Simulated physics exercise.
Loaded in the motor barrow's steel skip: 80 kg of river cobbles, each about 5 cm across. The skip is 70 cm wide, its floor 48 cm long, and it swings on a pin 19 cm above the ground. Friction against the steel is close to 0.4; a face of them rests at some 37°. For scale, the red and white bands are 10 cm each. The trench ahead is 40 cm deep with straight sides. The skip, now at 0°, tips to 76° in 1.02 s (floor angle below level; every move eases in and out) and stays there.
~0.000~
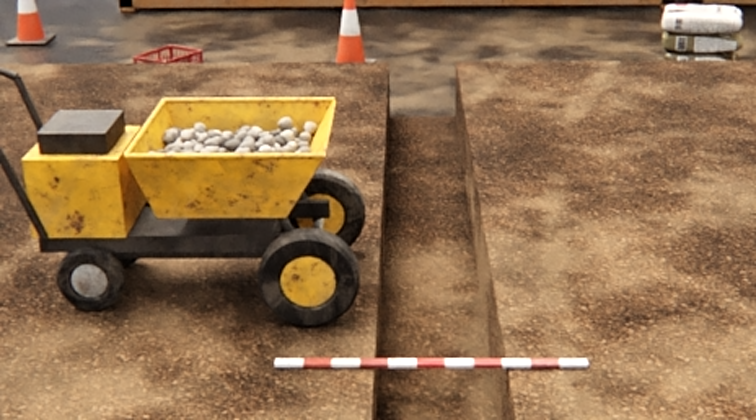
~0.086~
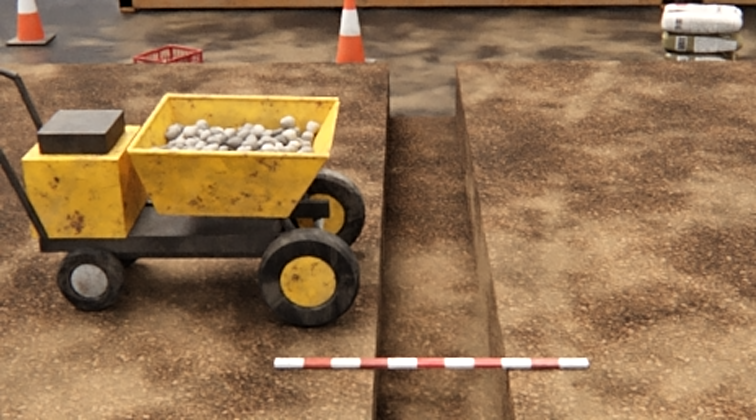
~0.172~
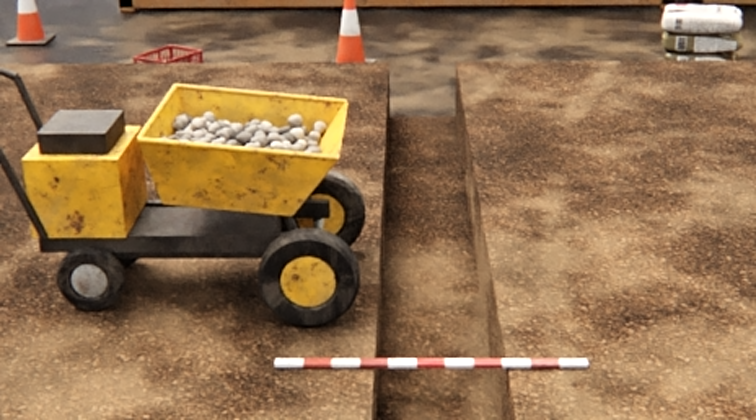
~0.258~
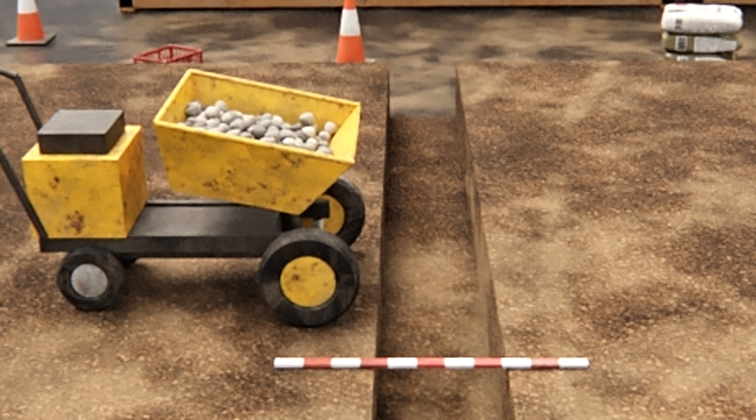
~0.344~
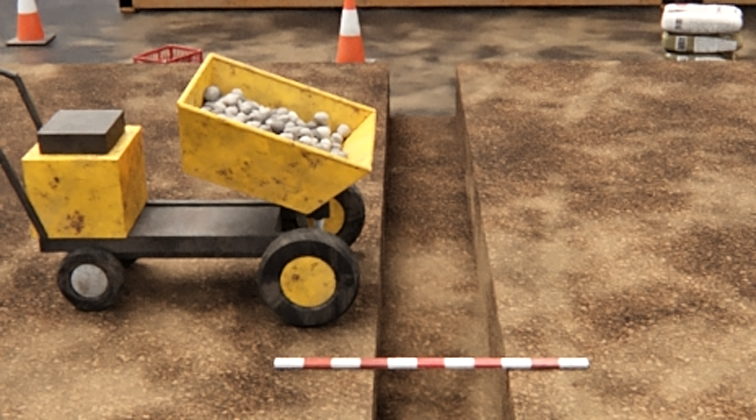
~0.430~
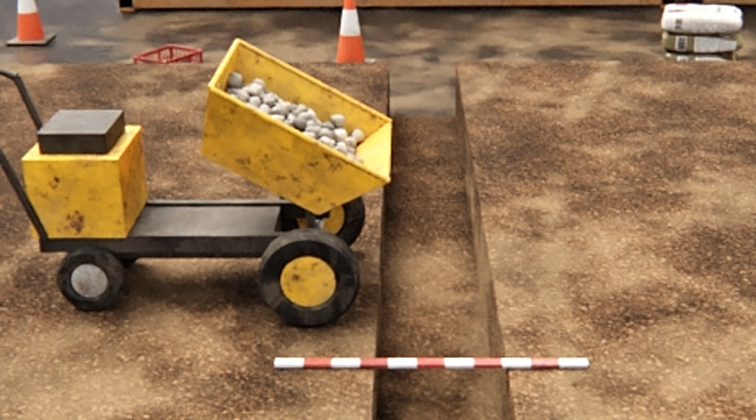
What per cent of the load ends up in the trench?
About 57 per cent.
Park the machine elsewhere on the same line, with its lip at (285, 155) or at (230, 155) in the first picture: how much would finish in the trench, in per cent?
Near 90 per cent from the first place, 100 from the second.
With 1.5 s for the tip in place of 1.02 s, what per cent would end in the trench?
Then about 75 per cent.
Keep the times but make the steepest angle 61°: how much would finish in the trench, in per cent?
It would be near 35 per cent.
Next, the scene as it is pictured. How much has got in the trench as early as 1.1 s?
About 20 per cent by then.
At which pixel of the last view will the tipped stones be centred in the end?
Around (486, 355).
After 0.8 s the floor is at 64°; 100 % in the skip; the foremost stones are at (423, 203).
After 1.1 s the floor is at 76°; 59 % in the skip, 22 % in the trench, 19 % past the trench; the foremost stones are at (561, 304).
After 1.5 s the floor is at 76°; 20 % in the skip, 37 % in the trench, 42 % past the trench; the foremost stones are at (680, 285).
After 3.4 s the floor is at 76°; 0 % in the skip, 57 % in the trench, 43 % past the trench; the foremost stones are past the picture's edge.
